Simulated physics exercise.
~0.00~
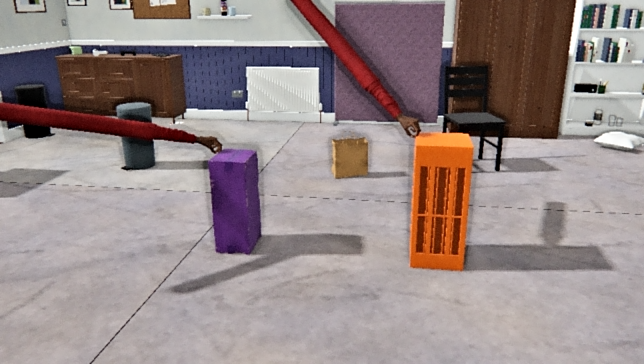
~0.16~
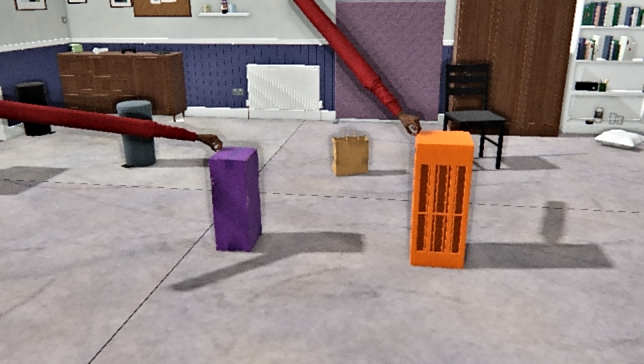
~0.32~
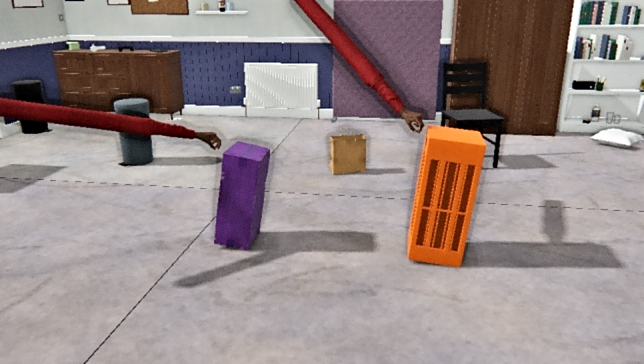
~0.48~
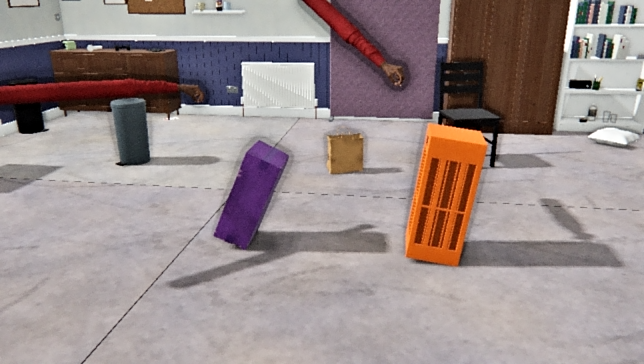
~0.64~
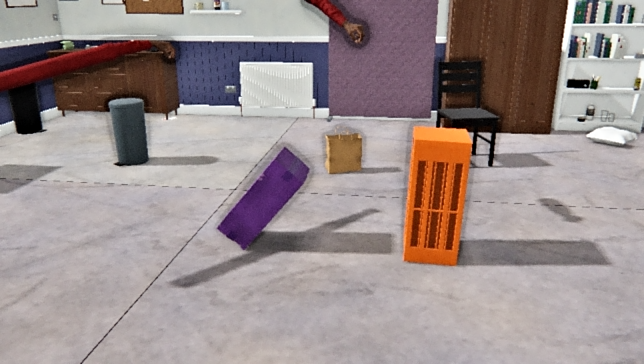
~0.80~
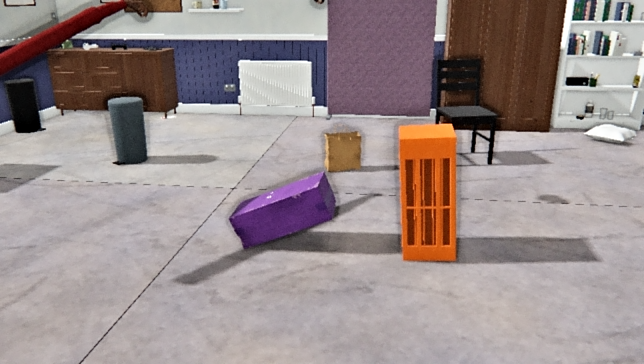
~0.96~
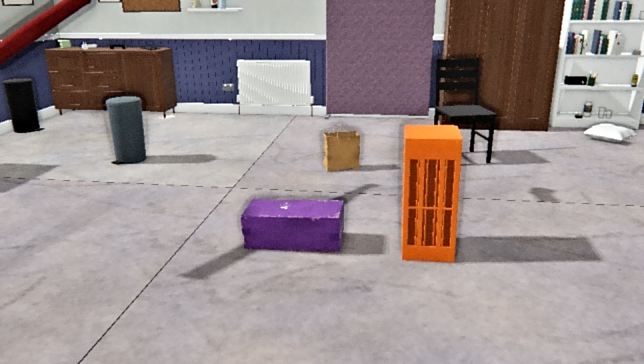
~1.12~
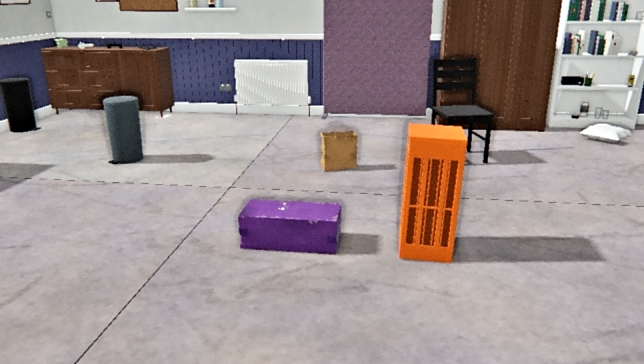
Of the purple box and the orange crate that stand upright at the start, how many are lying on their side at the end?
One of them is lying on its side at the end, the purple box. The orange crate is standing upright.
